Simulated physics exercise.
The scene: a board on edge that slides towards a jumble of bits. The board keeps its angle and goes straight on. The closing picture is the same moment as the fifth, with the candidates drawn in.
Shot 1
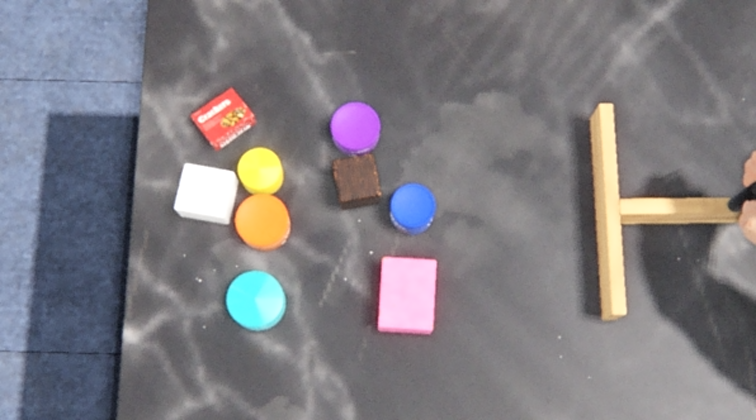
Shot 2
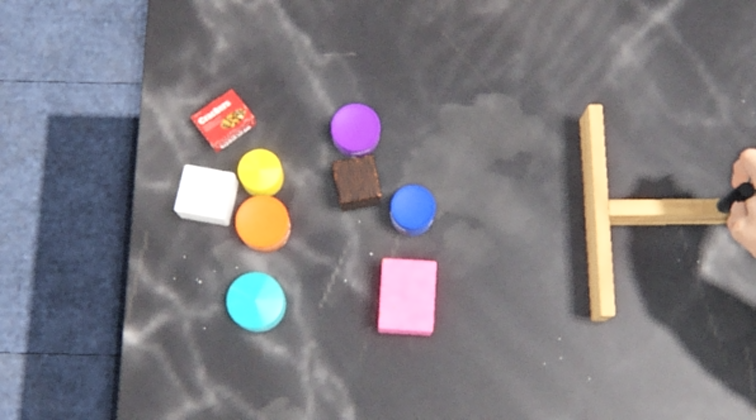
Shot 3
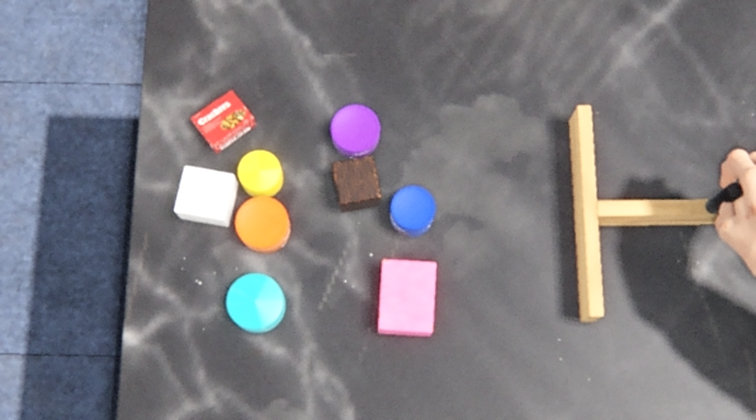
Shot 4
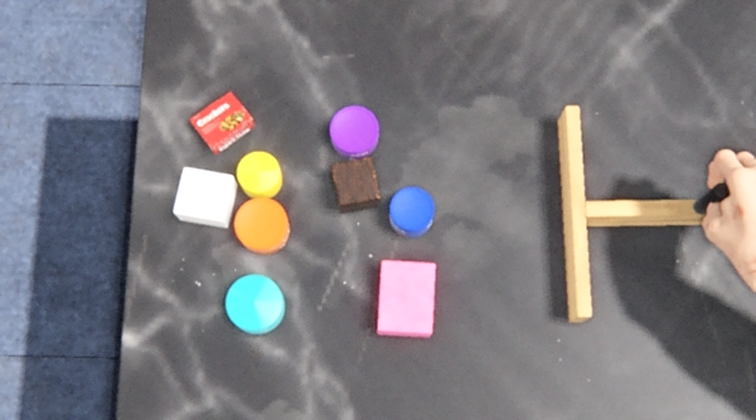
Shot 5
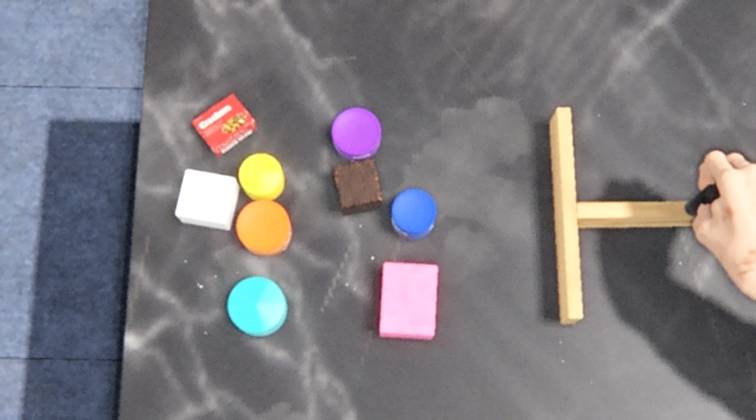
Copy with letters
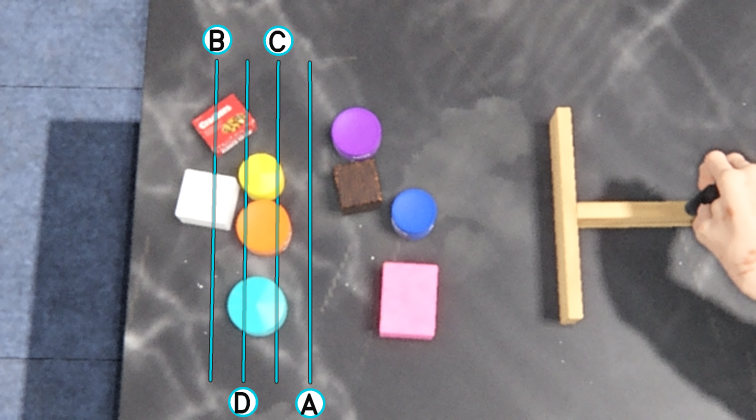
On a dark marbled table, a hand slides a wooden board slightly left toward scattered objects.
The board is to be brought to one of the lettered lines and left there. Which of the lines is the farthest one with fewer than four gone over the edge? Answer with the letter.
No farther than B.
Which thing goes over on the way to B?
It is the white block.
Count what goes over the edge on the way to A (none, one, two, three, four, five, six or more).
By then, none.
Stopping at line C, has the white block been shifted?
Yes.
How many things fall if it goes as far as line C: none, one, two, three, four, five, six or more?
By then, none.
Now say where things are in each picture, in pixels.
Black block (357, 183); purple jar (356, 130); orange jar (263, 223), in the first picture.
Board (602, 208); blue jar (413, 211), in the second picture.
Board (591, 208); yellow tin (261, 175), in the third picture.
Board (578, 209); white block (206, 198), in the fourth picture.
Board (570, 210); black block (358, 188); purple jar (357, 135); orange jar (265, 229), in the fifth picture.
On the marked copy, A at (310, 216); B at (214, 215); C at (277, 216); D at (246, 215).
Following B. Soon after the start, board (441, 208); white block (208, 200); red packet (225, 125).
Later, board (313, 206); white block (194, 202); turquoise tin (227, 307).
In the end, board (213, 204); white block over the edge; turquoise tin (127, 308); one fallen.
As for the rest, A is within the limit but short; C is within the limit but short; D is within the limit but short.
